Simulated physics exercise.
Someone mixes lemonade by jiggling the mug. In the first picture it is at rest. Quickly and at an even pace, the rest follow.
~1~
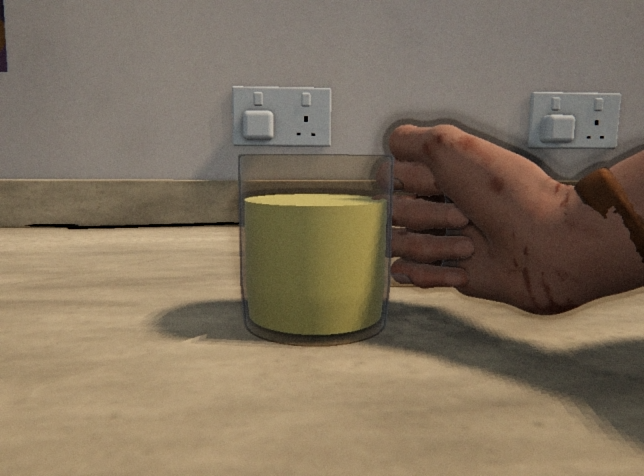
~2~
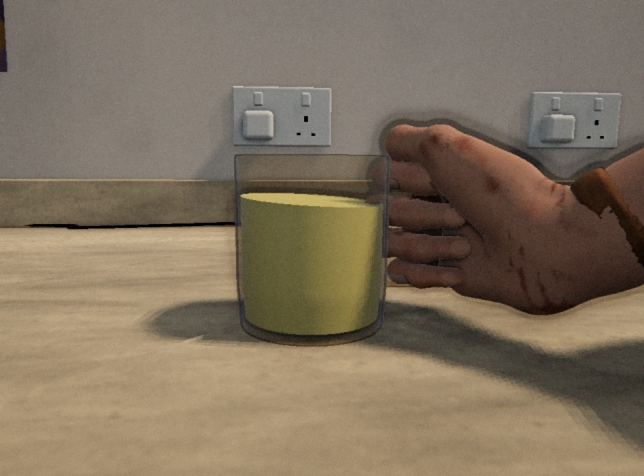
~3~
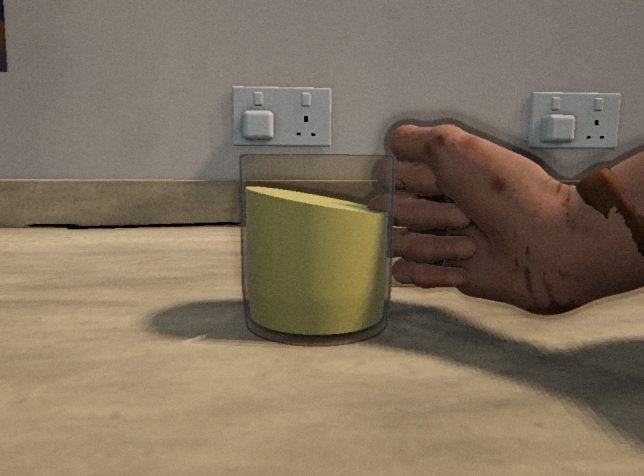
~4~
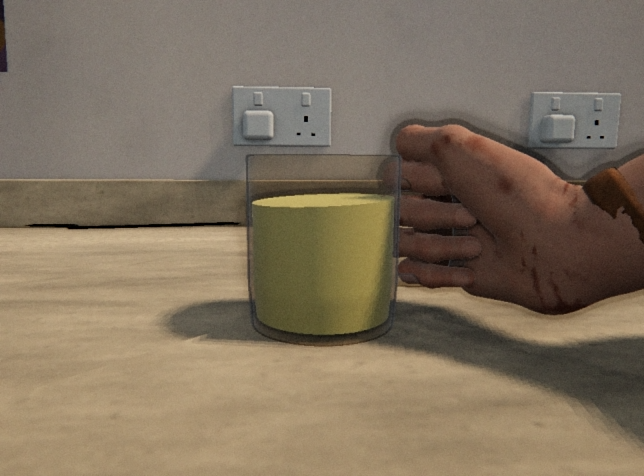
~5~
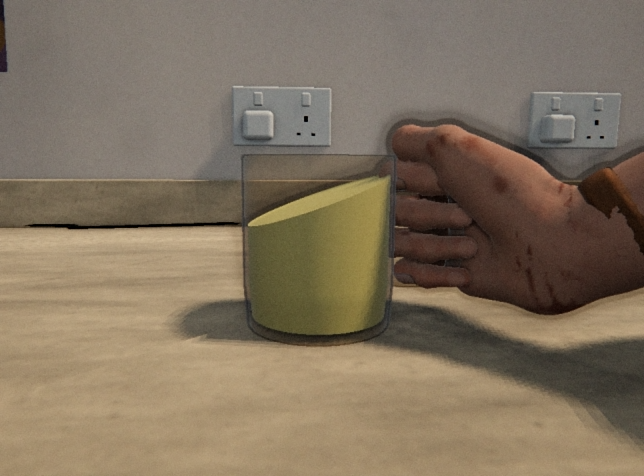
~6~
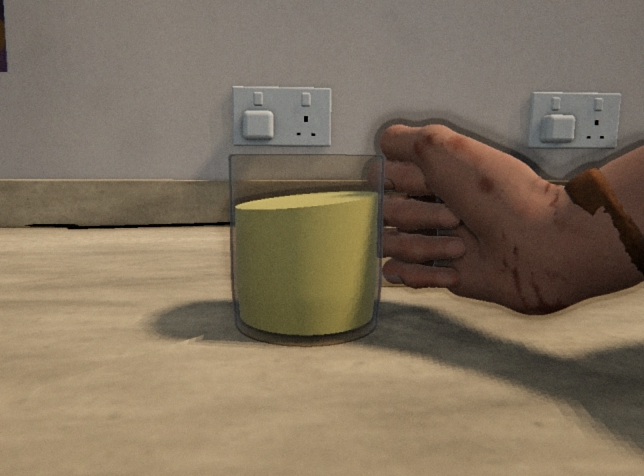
To begin with, a clear glass of yellow liquid stands on a pale surface beside an open hand at right, its liquid nearly level. As glass and hand shift slightly left and right, the liquid tilts higher on the left, levels, rises steeply on the right, then slants gently that way.
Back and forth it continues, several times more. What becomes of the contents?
Most likely there will be liquid on the outside.
A moment on, the highest wave so far goes over the rim.
When it is over, the highest wave so far goes over the rim; some is on the top.
